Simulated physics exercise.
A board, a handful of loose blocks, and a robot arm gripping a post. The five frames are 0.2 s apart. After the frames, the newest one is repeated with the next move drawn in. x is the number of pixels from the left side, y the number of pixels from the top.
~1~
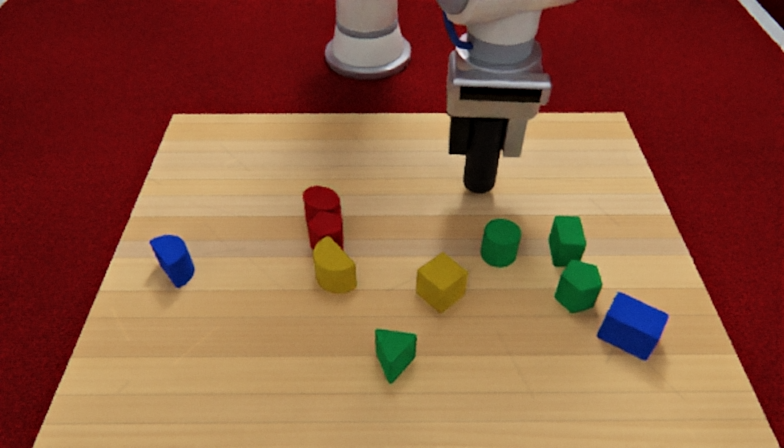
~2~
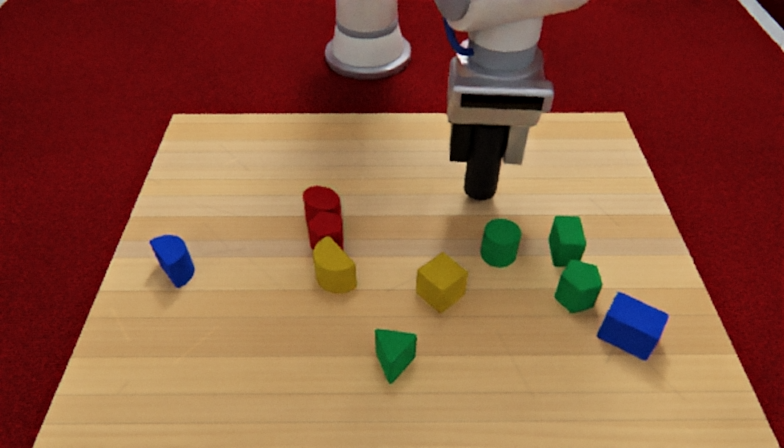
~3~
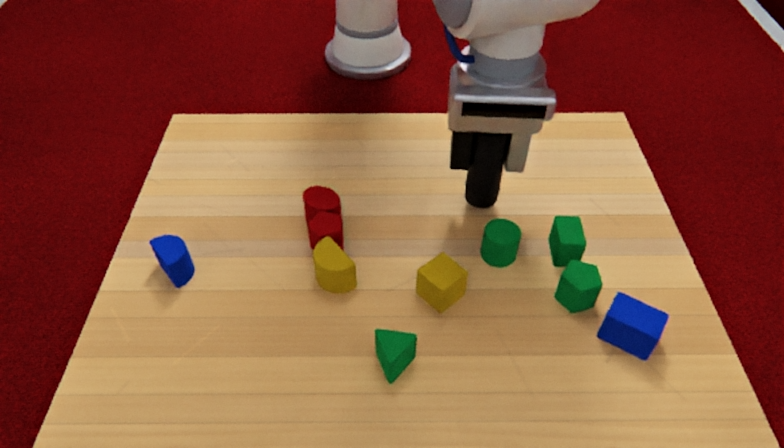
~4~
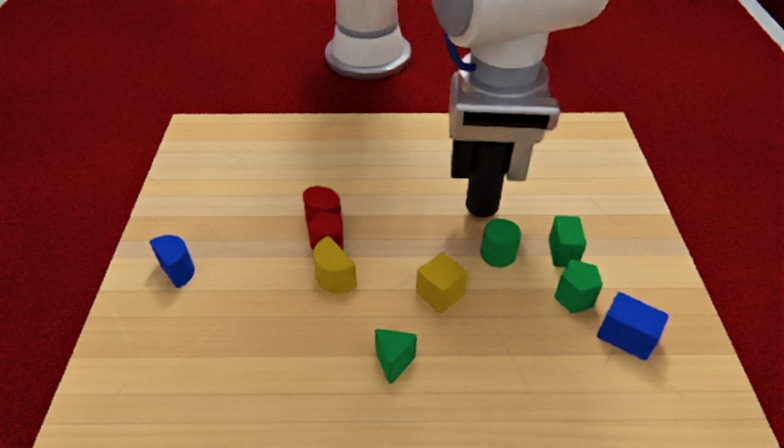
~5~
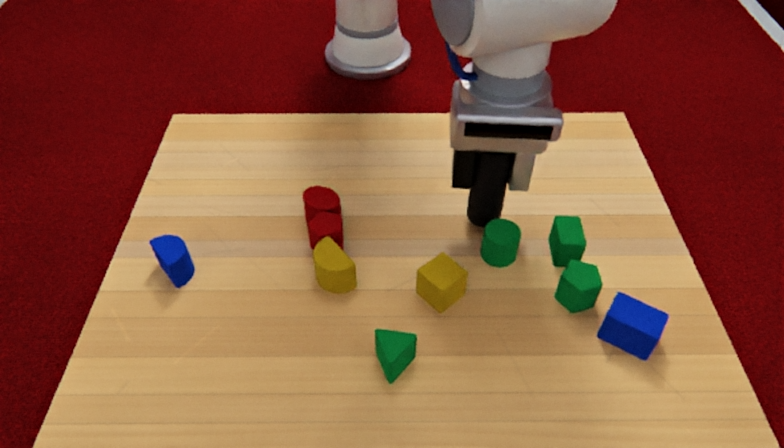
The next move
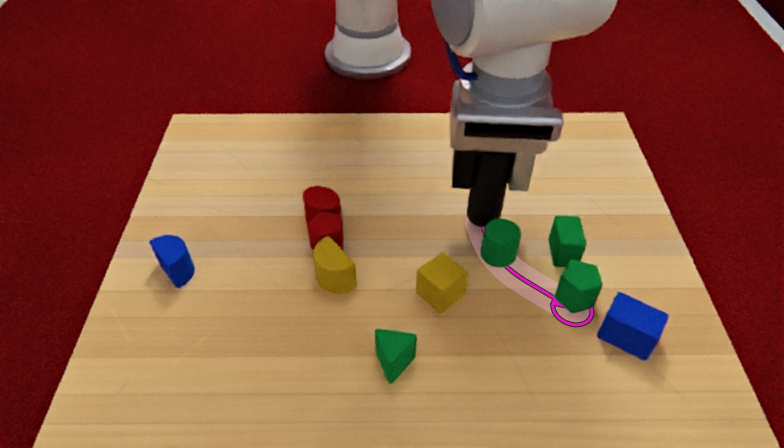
A robot arm slowly moves a black post down toward a green cylinder among still blocks.
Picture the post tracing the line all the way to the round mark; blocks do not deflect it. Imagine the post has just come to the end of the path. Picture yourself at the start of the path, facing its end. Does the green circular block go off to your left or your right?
Out to the right.
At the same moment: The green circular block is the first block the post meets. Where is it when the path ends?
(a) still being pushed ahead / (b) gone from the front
b - gone from the front.
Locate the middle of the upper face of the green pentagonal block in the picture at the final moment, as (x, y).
The centre of its top face lies at (618, 282).
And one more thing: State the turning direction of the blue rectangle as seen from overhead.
It turns round clockwise.
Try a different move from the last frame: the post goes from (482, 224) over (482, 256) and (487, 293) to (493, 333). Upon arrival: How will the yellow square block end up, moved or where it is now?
Left where it is.
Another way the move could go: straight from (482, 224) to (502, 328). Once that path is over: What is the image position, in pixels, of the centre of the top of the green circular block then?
I'd say the green circular block ends with its top centre at (544, 289).
Drawn move, from (482, 224) through (497, 256) and (530, 284) to (572, 309).
On the path given first. One third of the way, post (499, 248); green circular block (521, 260).
Two thirds of the way, post (534, 277); green circular block (548, 293).
At the end, post (575, 301); green circular block (564, 313); green rectangle still; green pentagonal block (618, 282), turned 55° anticlockwise; blue rectangle (649, 318), turned 25° clockwise.
